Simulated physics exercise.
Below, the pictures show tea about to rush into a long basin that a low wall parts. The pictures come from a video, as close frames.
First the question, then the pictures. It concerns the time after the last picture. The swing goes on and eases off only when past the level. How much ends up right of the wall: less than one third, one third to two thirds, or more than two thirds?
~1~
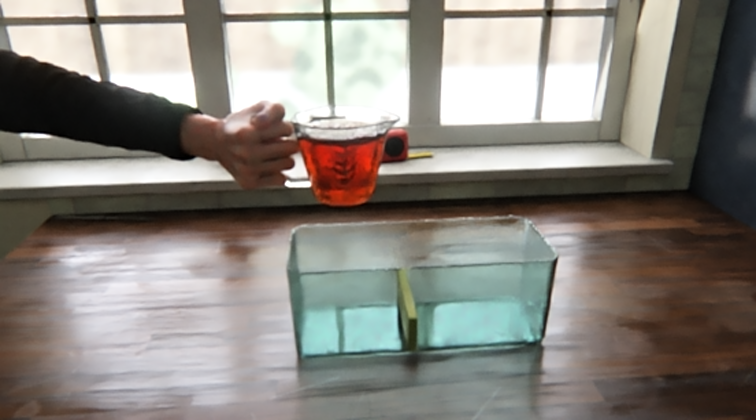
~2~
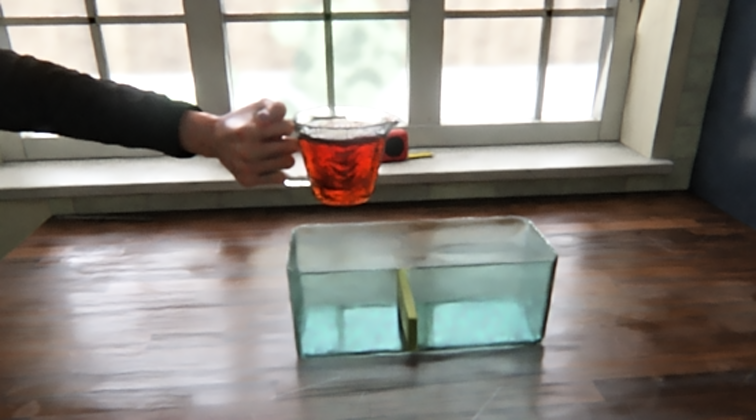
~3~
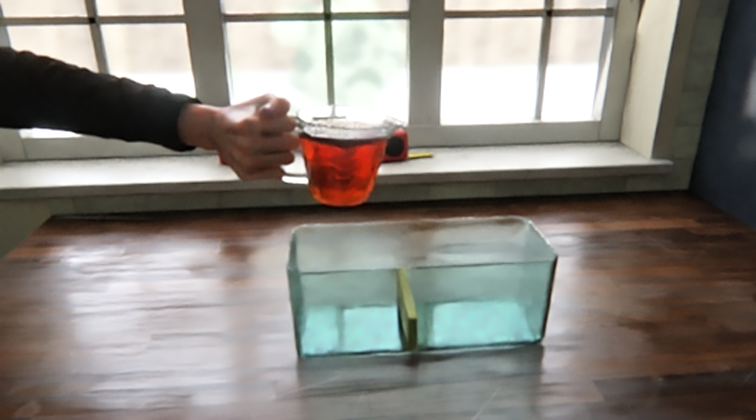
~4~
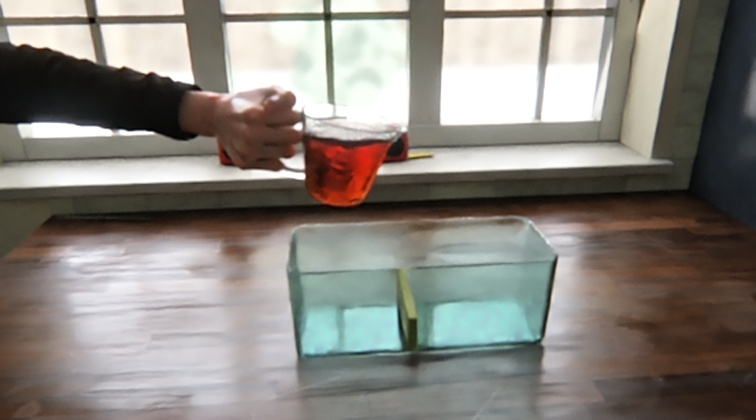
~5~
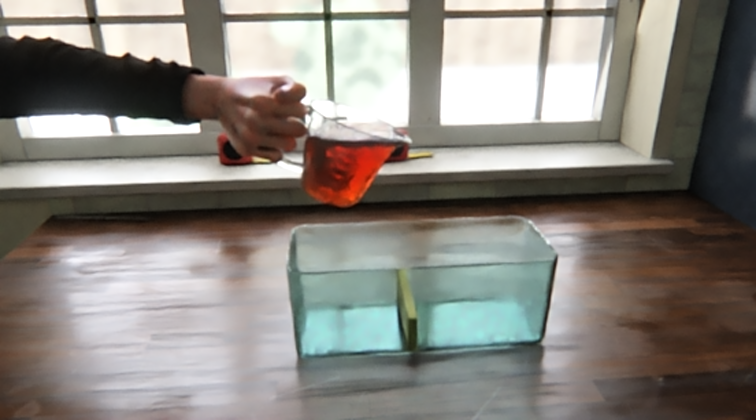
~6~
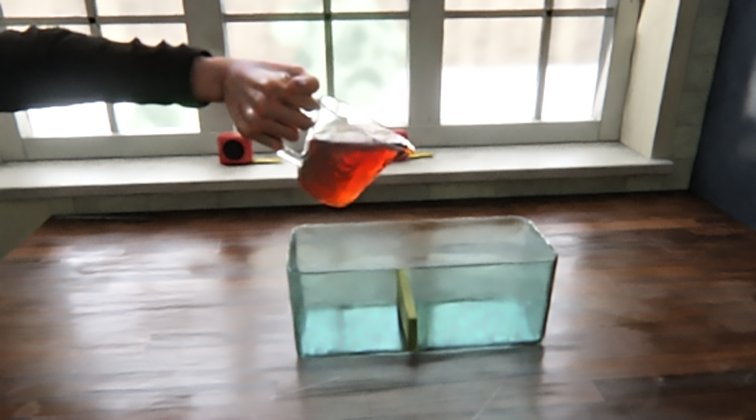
The share right of the wall lands past the two-thirds mark.
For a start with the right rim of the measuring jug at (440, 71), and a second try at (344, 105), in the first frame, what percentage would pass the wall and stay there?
The first start yields 95 per cent, the second 15 per cent.
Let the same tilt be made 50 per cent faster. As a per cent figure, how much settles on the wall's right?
Close to 90 in a hundred.
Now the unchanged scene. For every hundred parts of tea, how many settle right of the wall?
It comes to some 95 per cent.
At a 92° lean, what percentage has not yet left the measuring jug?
Near 40 percent is still in there.
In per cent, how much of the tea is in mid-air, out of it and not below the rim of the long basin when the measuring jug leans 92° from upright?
About 25 %.
A moment on, the measuring jug is tipped on its side and 40 per cent is still to pour, 0 is left of the wall and 35 right of it.
Next, the measuring jug is tipped right over and 4 per cent is still to pour, 5 is left of the wall and 85 right of it.
Then the measuring jug is tipped right over and 0 per cent is still to pour, 5 is left of the wall and 94 right of it.
Later the measuring jug is tipped right over and 0 per cent is still to pour, 5 is left of the wall and 94 right of it.
In the end 5 per cent lies left of the wall, 94 right of it and 1 outside.
